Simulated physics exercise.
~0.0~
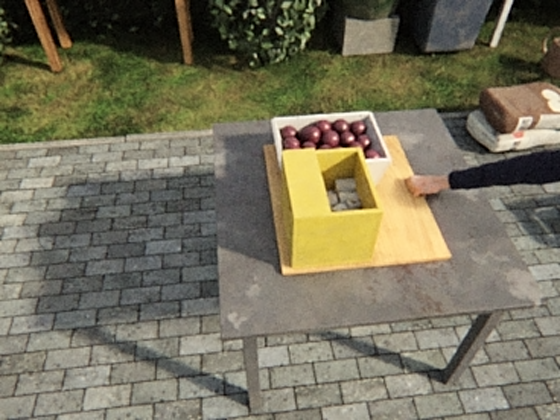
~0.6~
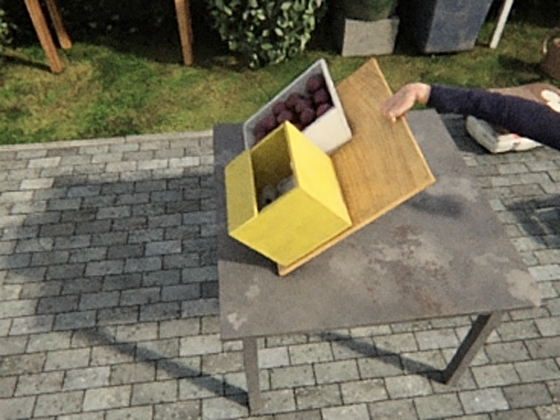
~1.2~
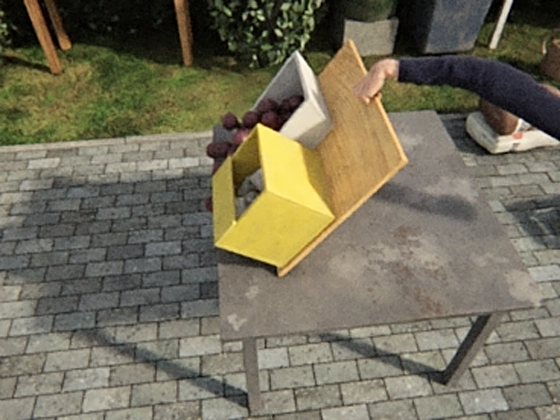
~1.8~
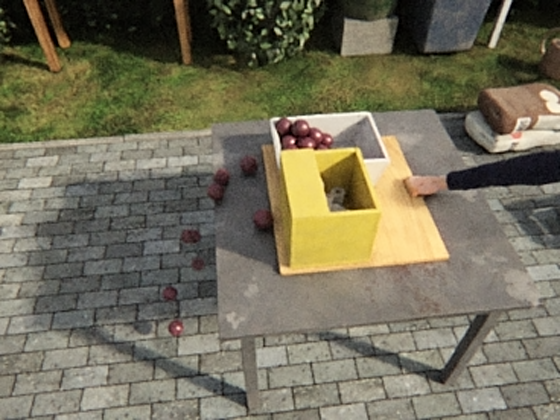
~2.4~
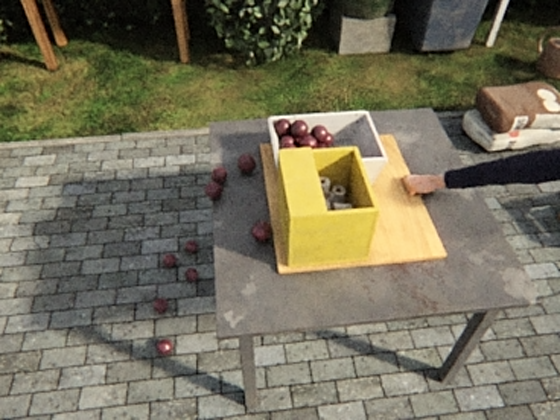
A hand tilting a board with yellow and white containers steeply left, spilling some red onions, then lowering it flat again.
